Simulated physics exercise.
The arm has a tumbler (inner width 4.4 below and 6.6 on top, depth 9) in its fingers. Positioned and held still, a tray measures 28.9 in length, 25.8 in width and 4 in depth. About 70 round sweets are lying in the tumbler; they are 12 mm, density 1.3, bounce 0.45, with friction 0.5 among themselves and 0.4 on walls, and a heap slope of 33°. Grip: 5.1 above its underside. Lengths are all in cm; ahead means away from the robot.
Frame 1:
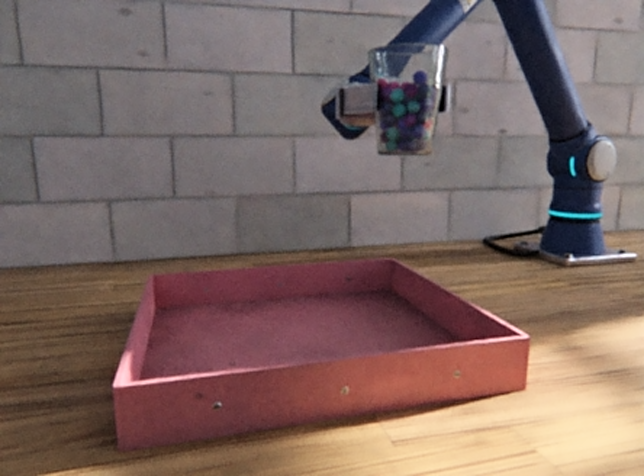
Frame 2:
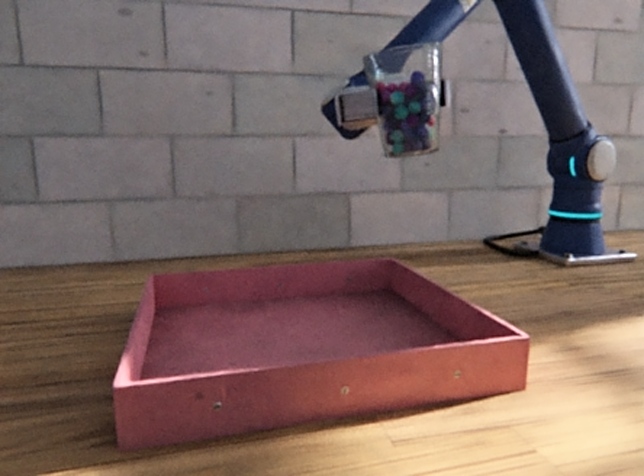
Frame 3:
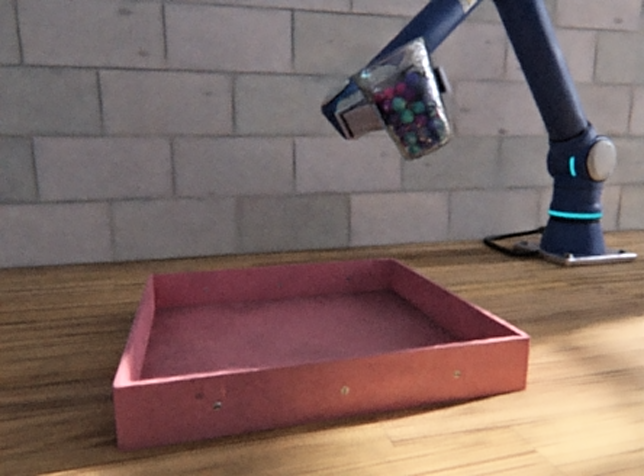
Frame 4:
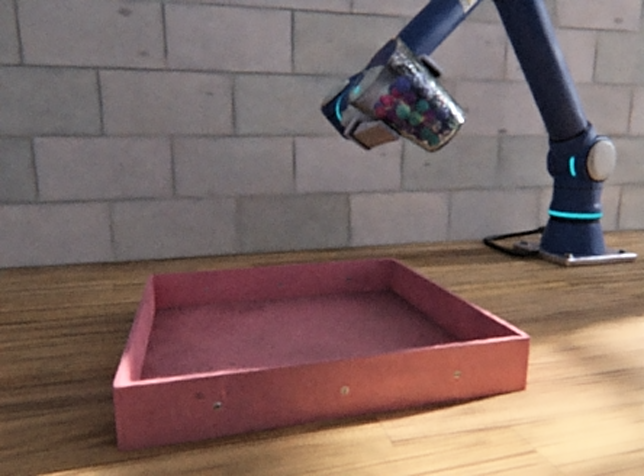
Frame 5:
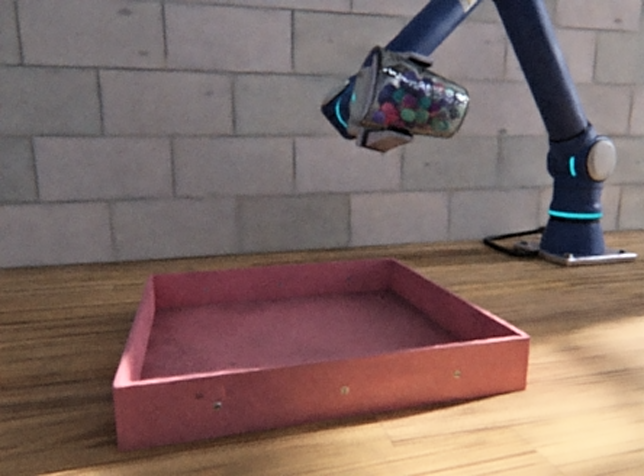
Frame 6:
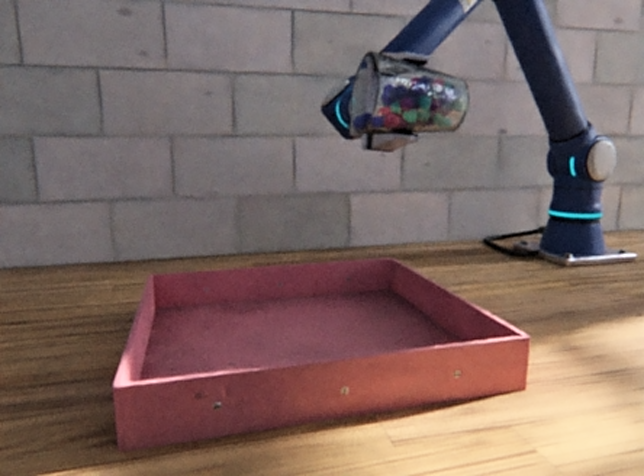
A dark blue robot arm, reaching in from the upper right, steadily turns a clear tumbler of small, round, multicoloured sweets from upright to nearly on its side, the sweets shifting along inside it. Below and to the left, an empty reddish-pink tray rests motionless on a wooden surface before a grey block wall. The unmoving camera looks slightly down from the front as sunlight brightens the wood at right.
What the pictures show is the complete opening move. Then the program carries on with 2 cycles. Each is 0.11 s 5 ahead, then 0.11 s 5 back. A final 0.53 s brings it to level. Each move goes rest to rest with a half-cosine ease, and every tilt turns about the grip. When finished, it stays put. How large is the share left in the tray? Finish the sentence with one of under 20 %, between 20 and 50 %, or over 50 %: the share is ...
The share is over 50 %.
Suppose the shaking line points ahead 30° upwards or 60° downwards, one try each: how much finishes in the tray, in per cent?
Roughly 100 per cent, then 35 per cent.
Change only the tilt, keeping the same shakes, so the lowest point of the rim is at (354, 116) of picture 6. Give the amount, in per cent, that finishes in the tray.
Somewhere around 60 %.
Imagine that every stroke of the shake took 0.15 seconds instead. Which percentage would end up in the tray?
In that case around 90 per cent.
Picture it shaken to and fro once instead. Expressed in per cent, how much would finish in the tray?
It would come to about 85 %.
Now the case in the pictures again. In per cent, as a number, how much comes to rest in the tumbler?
My estimate would be some 5 percent.
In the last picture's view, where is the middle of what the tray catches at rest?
Estimated centre at around (203, 351).
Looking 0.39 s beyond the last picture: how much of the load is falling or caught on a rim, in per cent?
About 6 per cent.
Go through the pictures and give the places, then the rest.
The tumbler middle at (406, 106), level; upper third of the load around (406, 95), from x 380 to 430, top at y 80; 72 in the tumbler, in the first frame.
The tumbler middle at (407, 106), tilted 8° forward; upper third of the load around (407, 94), from x 380 to 430, top at y 80, in the second frame.
The tumbler middle at (409, 105), tilted 29° forward; upper third of the load around (411, 96), from x 380 to 440, top at y 80, in the third frame.
The tumbler middle at (411, 103), tilted 55° forward; upper third of the load around (414, 93), from x 380 to 450, top at y 80, in the fourth frame.
The tumbler middle at (412, 101), tilted 76° forward; upper third of the load around (419, 91), from x 380 to 455, top at y 80, in the fifth frame.
The tumbler middle at (412, 100), tilted 84° forward; upper third of the load around (427, 92), from x 360 to 455, top at y 80; 72 in the tumbler, in the sixth frame.
Then, 0.39 s on, tilted 84° forward, highest piece 21 above the table; 59 in the tray, 9 in the tumbler, 4 in flight or on a rim.
Then, 0.78 s on, tilted 25° forward, highest piece 21 above the table; 66 in the tray, 5 in the tumbler, 1 on the table or floor.
Then, 1.17 s on, level, highest piece 20 above the table; 66 in the tray, 5 in the tumbler, 1 on the table or floor.
Then, 2.22 s on, level, highest piece 20 above the table; 66 in the tray, 5 in the tumbler, 1 on the table or floor.
In the end, 66 in the tray, 5 in the tumbler, 1 on the table or floor. That is 92 % in the tray.
